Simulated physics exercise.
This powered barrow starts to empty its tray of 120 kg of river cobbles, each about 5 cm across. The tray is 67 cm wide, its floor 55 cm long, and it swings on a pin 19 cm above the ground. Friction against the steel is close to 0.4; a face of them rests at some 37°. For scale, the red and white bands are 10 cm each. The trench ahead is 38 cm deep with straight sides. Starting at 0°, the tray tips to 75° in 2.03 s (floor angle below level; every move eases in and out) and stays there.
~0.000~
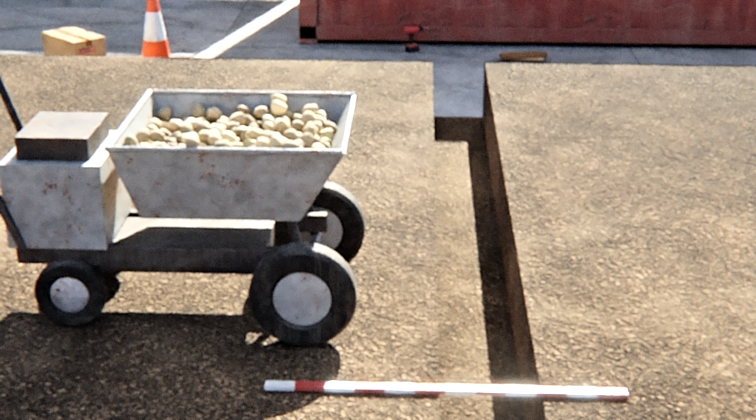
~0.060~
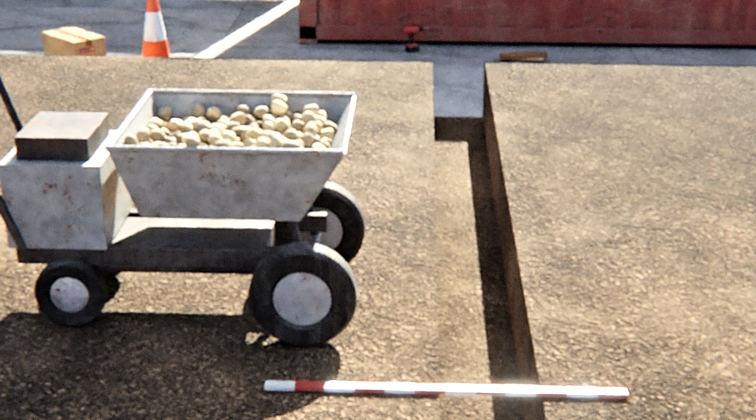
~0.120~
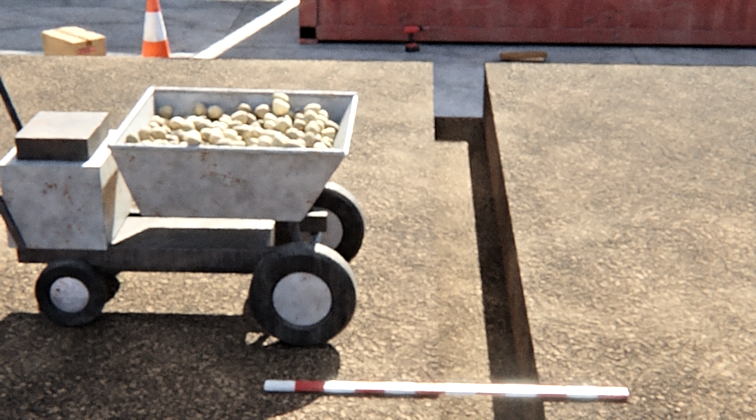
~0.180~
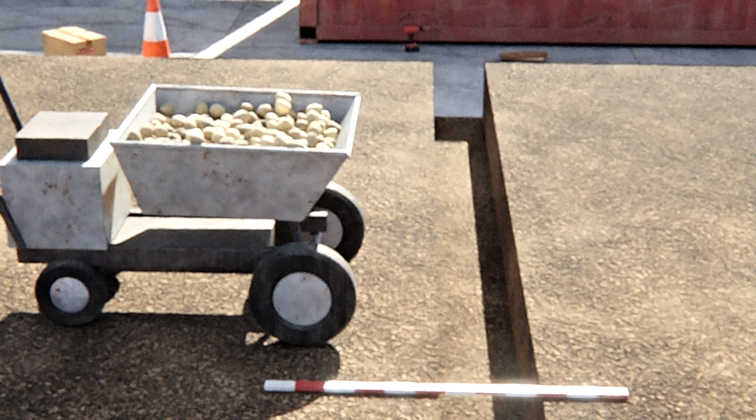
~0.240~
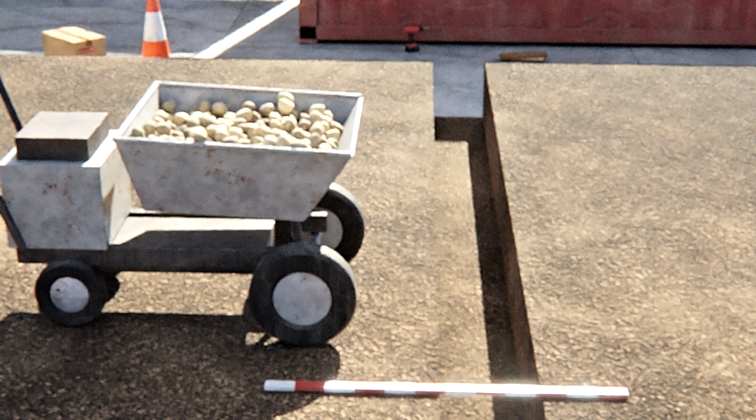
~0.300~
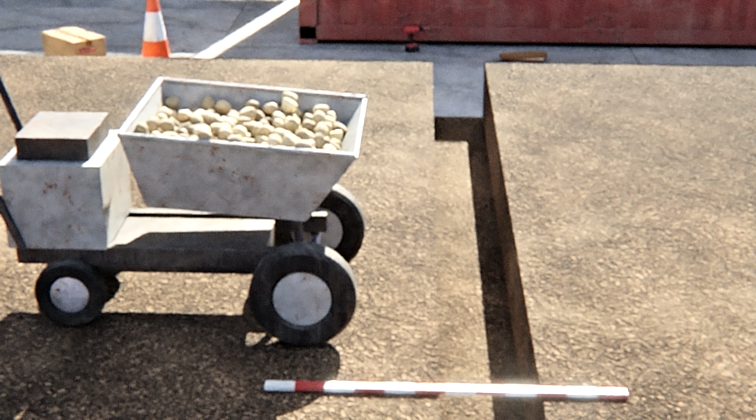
A grey tray full of rounded stones tilts slightly forward on a parked wheeled barrow.
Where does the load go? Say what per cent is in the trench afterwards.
Close to 85 in a hundred.
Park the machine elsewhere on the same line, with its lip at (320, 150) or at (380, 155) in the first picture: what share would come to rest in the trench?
First some 100, then 55 per cent.
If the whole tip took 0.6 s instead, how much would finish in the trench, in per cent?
It would be near 55 per cent.
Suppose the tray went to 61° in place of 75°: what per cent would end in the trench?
It would be near 50 per cent.
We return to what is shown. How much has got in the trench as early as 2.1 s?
Some 40 per cent.
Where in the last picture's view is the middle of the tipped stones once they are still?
Around (493, 371).
After 1.5 s the floor is at 63°; 99 % in the tray, 1 % in the trench; the foremost stones are at (479, 257).
After 2.1 s the floor is at 75°; 48 % in the tray, 42 % in the trench, 10 % past the trench; the foremost stones are at (626, 316).
After 2.5 s the floor is at 75°; 26 % in the tray, 59 % in the trench, 15 % past the trench; the foremost stones are at (684, 319).
After 4.4 s the floor is at 75°; 0 % in the tray, 85 % in the trench, 15 % past the trench; the foremost stones are at (701, 316).
